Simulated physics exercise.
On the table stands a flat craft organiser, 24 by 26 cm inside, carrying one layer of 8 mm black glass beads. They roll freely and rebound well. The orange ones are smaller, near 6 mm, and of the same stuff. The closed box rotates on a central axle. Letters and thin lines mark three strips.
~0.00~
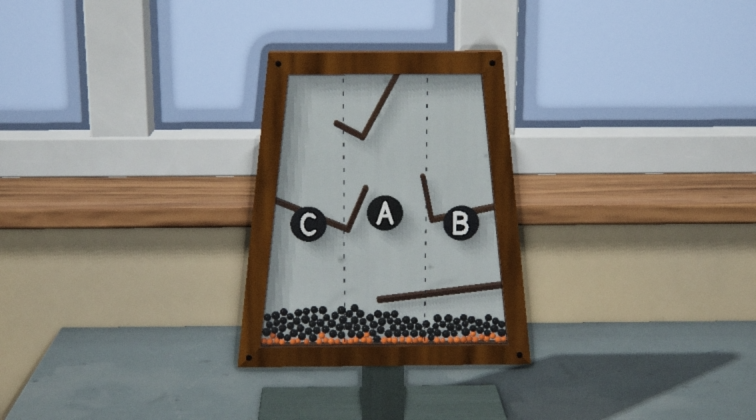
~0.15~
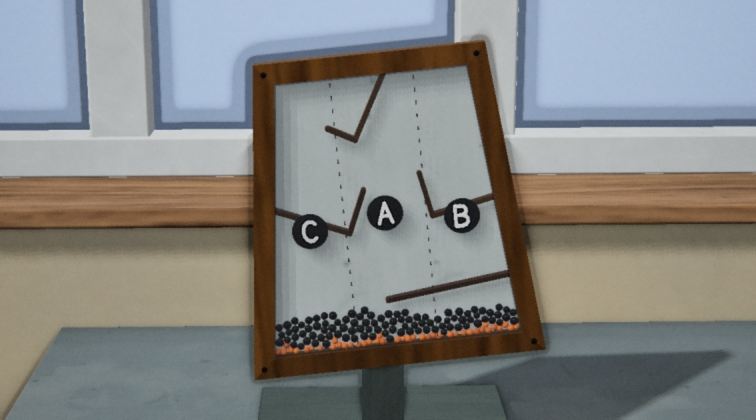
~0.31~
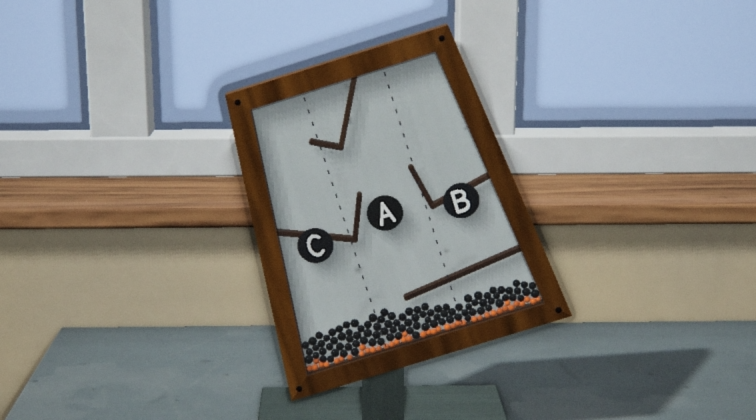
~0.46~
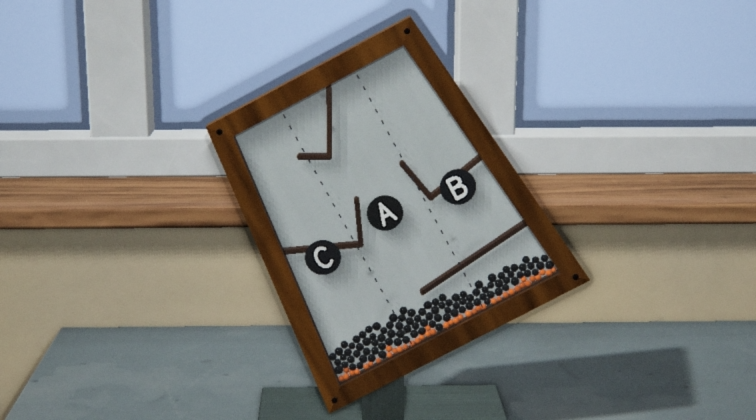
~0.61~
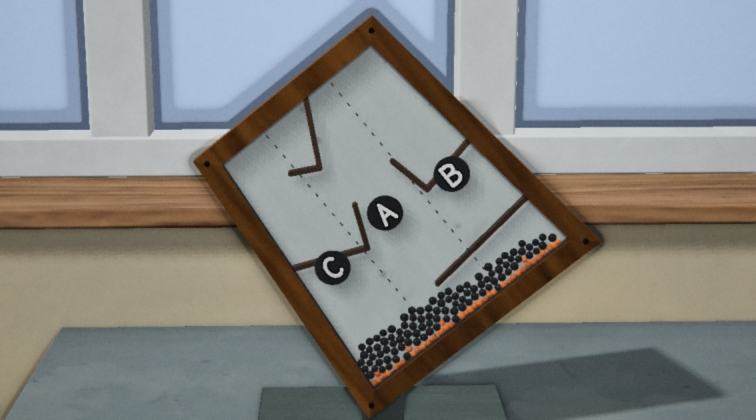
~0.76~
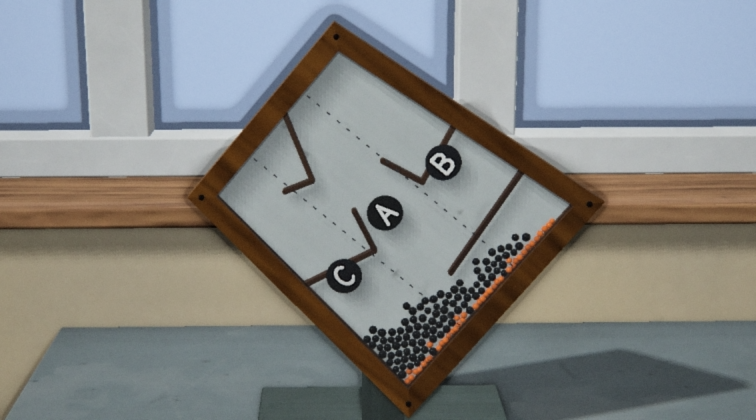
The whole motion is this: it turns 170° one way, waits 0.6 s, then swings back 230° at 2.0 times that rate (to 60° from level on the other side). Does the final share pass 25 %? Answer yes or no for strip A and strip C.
Strip A: No; strip C: No.
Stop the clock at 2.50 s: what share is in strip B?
Roughly 0 per cent.
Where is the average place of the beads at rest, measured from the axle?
About 3 cm left and 10 cm below.
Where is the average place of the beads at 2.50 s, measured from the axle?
About 8 cm right and 3 cm above.
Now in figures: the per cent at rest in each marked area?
Strip A: 10; strip B: 80; strip C: 5.
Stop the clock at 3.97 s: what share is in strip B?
About 0 per cent.
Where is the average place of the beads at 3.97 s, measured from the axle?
Some 2 cm left and 9 cm below.
After 2.50 s, it stands 170° anticlockwise; the beads' middle is 8 cm right of and 3 cm above the centre; A 10 %, C 85 %.
After 3.97 s, it stands 55° anticlockwise; the beads' middle is 2 cm left of and 9 cm below the centre; A 5 %, C 95 %.
After 4.84 s, it stands 60° clockwise; the beads' middle is 4 cm left of and 6 cm below the centre; A 25 %, B 55 %, C 20 %.
At rest by 6.2 s, it stands 60° clockwise; A 10 %, B 80 %, C 5 %.
